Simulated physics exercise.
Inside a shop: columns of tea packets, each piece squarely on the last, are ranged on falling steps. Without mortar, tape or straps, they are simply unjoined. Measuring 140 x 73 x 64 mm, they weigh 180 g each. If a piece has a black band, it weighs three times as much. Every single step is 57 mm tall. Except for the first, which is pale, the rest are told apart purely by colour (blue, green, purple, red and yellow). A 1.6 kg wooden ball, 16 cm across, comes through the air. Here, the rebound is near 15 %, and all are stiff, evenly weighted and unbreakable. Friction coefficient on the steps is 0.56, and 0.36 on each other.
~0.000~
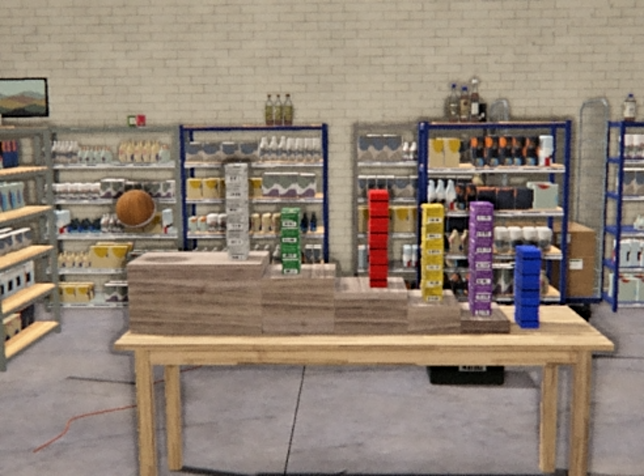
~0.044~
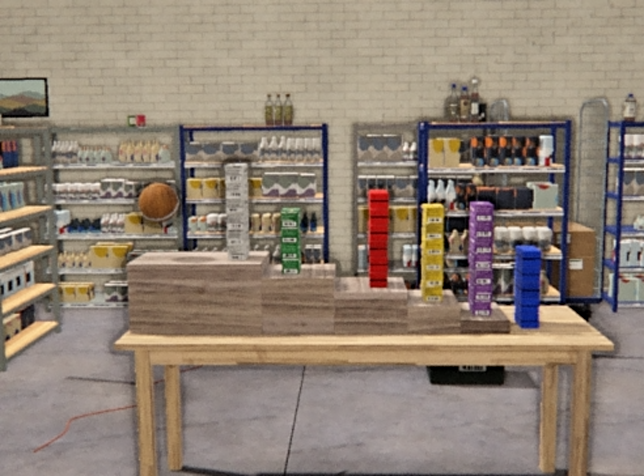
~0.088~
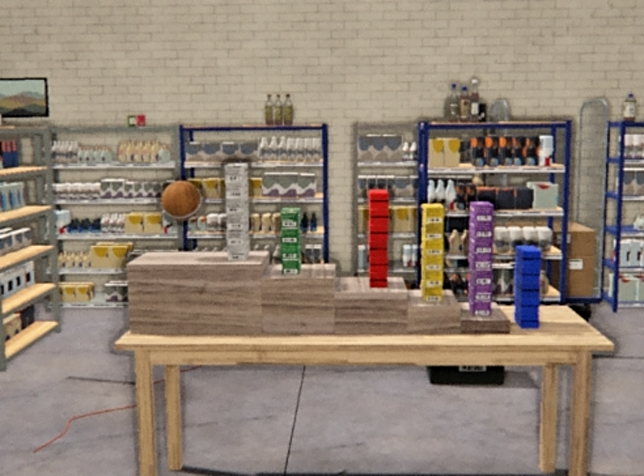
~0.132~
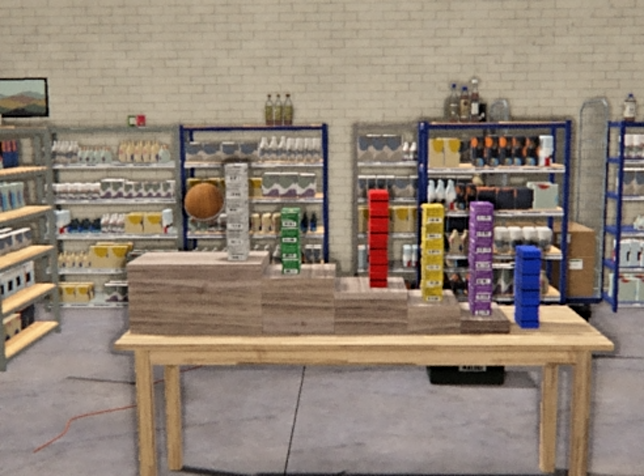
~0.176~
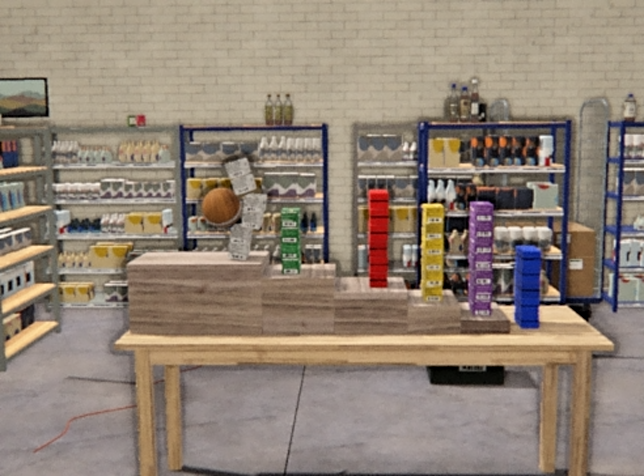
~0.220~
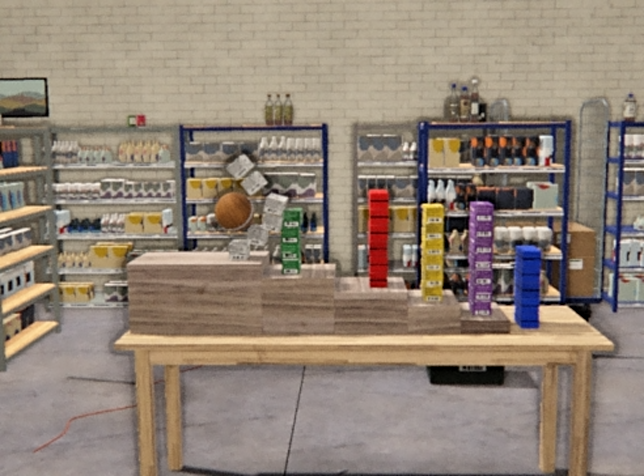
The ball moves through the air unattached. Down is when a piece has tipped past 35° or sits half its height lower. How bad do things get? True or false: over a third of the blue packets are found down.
False.
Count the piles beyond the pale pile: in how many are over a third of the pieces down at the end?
Counted up, you get 1.
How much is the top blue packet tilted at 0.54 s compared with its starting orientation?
Something like 0°, give or take.
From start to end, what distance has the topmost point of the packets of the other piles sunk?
It sits roughly 0 centimetres lower.
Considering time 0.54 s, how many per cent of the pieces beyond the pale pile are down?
10 per cent.
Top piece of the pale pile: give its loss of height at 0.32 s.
Roughly 4 cm.
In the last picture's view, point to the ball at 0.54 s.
Around (285, 221).
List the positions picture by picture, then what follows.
In the first frame (places mark the middle of the side facing us), ball (136, 210) 32 cm from contact, 2.3 m/s; top blue packet (532, 259); top green packet (289, 219); the rest undisturbed.
The second frame shows ball (159, 203) 23 cm from contact, 2.2 m/s; top blue packet (532, 259).
The third frame shows ball (182, 201) 13 cm from contact, 2.2 m/s; top blue packet (532, 259).
The fourth frame shows ball (205, 203) 39 mm from contact, 2.2 m/s; top blue packet (532, 259).
The fifth frame shows ball (222, 208) after contact, 1.5 m/s; top blue packet (532, 259); the rest undisturbed.
The sixth frame shows ball (235, 212) after contact, 1.3 m/s; top blue packet (532, 259); top green packet (291, 219) shifted 9 mm; one has shifted.
After 0.32 s, 6 of the pale pile down; none of the 5 blue packets down (0 of 28 in all colours); top blue packet unmoved; top green packet leaning 19°, 20 mm lower.
After 0.54 s, 6 of the pale pile down; none of the 5 blue packets down (3 of 28 in all colours); top blue packet unmoved; top green packet 18 cm lower.
At rest (1.4 s), 6 of the pale pile down; none of the 5 blue packets down (3 of 28 in all colours); top blue packet unmoved; top green packet 18 cm lower. That is 0 per cent. As the last picture would show them, middles, top blue packet near (528, 256), top green packet near (362, 260).
